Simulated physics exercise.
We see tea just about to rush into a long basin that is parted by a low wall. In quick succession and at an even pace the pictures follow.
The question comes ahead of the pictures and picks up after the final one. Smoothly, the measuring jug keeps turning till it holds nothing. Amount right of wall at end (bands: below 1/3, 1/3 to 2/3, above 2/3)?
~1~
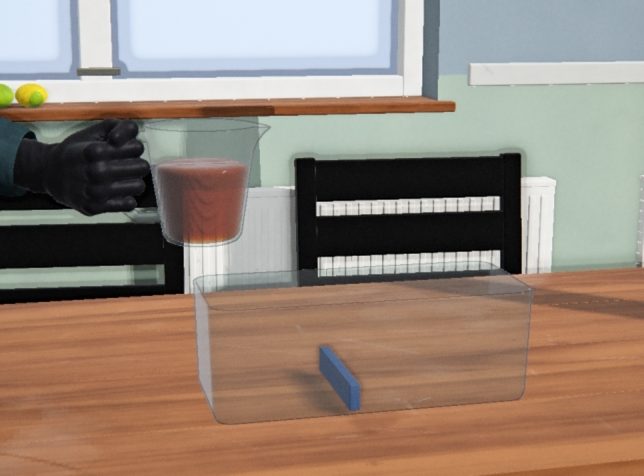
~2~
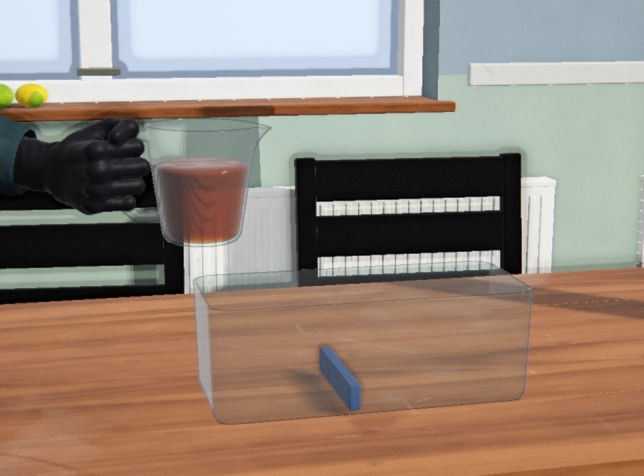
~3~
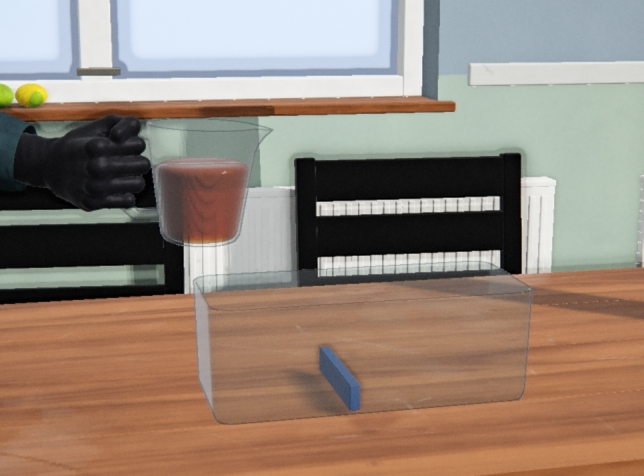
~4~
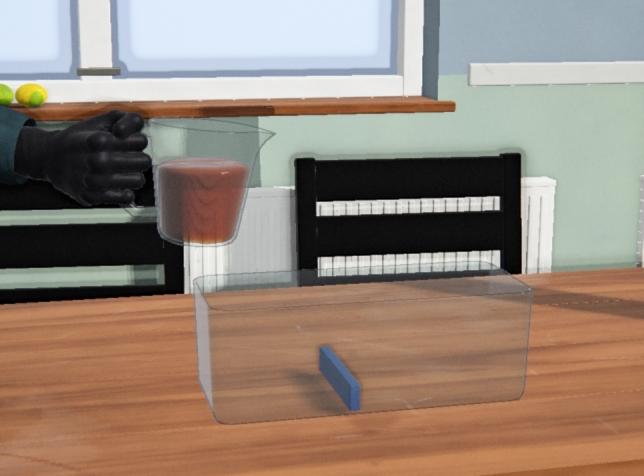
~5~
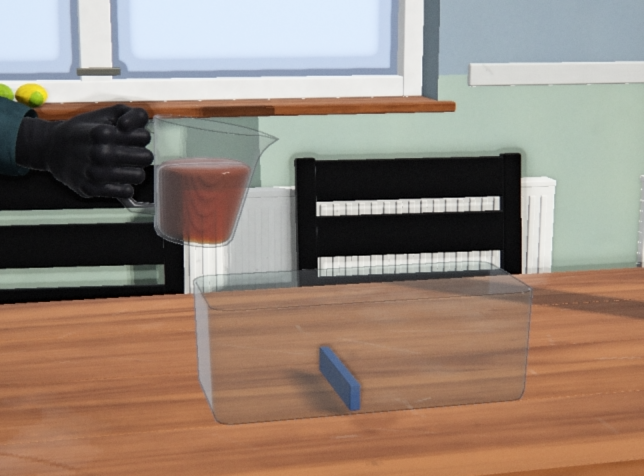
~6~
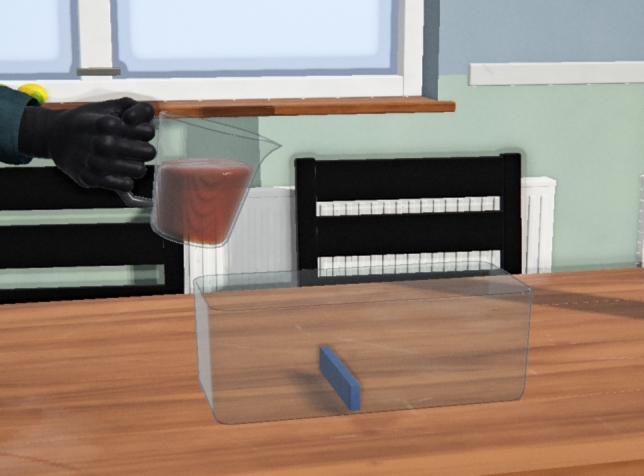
Below 1/3.
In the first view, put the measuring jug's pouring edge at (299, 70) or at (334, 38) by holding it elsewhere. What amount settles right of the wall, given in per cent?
Roughly 85 per cent, then roughly 80 per cent.
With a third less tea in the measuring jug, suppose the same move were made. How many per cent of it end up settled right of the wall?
Close to 10 per cent.
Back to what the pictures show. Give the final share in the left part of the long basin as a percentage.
Around 80 percent.
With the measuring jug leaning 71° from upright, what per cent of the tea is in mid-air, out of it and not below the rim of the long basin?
Roughly 15 %.
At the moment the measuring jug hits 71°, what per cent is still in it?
Roughly 85 percent remains at that point.
A moment on, the measuring jug is tipped part way and 85 per cent is still to pour, 2 is left of the wall and 0 right of it.
Next, the measuring jug is tipped right over and 21 per cent is still to pour, 55 is left of the wall and 9 right of it.
Then the measuring jug is tipped right over and 1 per cent is still to pour, 82 is left of the wall and 14 right of it.
Later the measuring jug is tipped right over and 0 per cent is still to pour, 81 is left of the wall and 17 right of it.
Finally, 81 per cent lies left of the wall, 17 right of it and 2 outside.
